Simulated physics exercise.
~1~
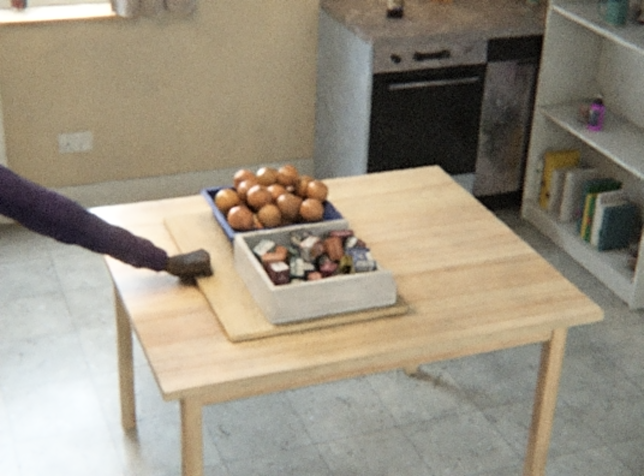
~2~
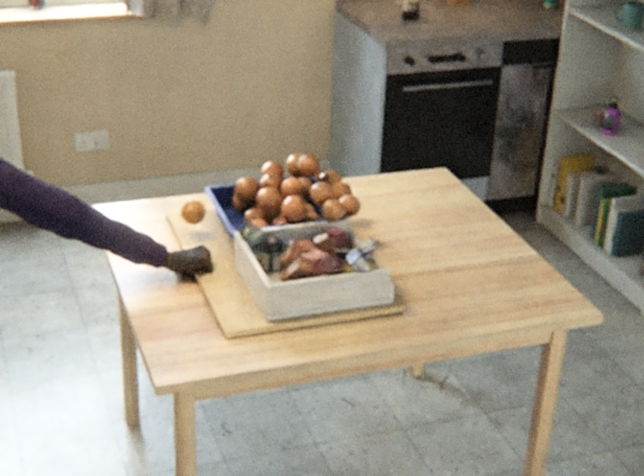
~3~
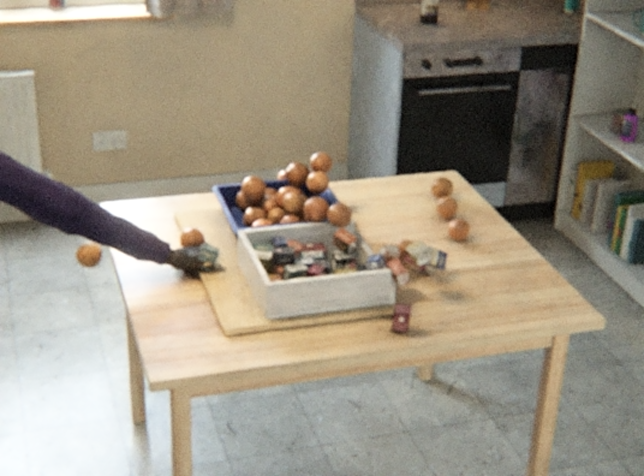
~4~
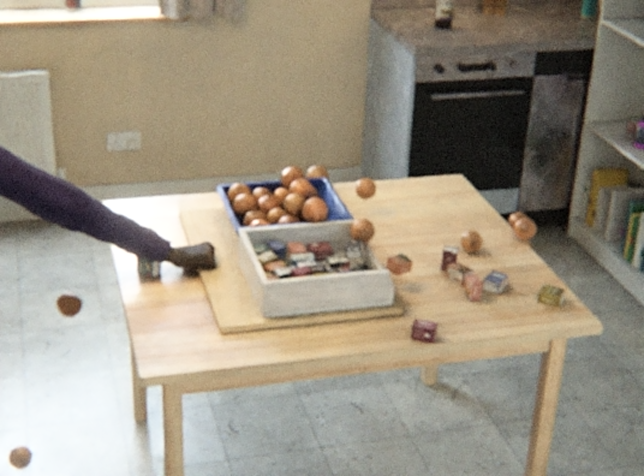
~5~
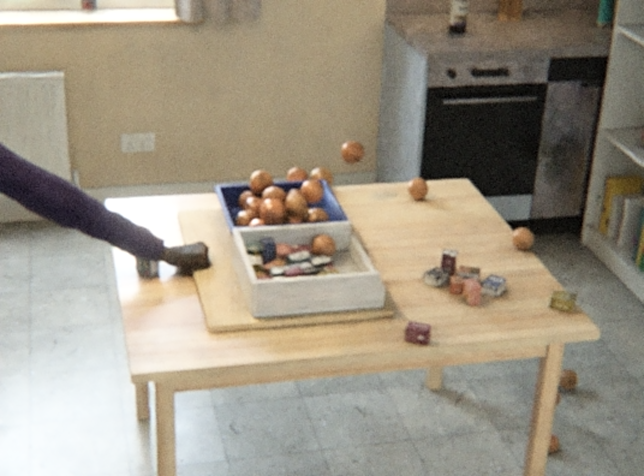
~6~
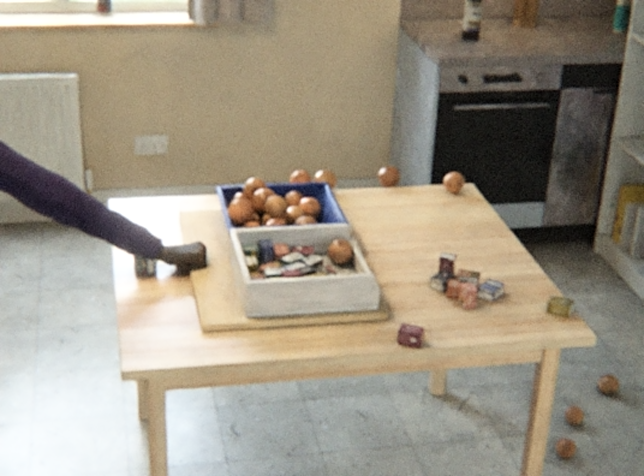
We see a dark-sleeved arm at the left jolting a board holding a blue container of onions and a white container of small cartons on a wooden table; several onions and cartons spill out, some onions drop to the floor, and most pieces remain inside.
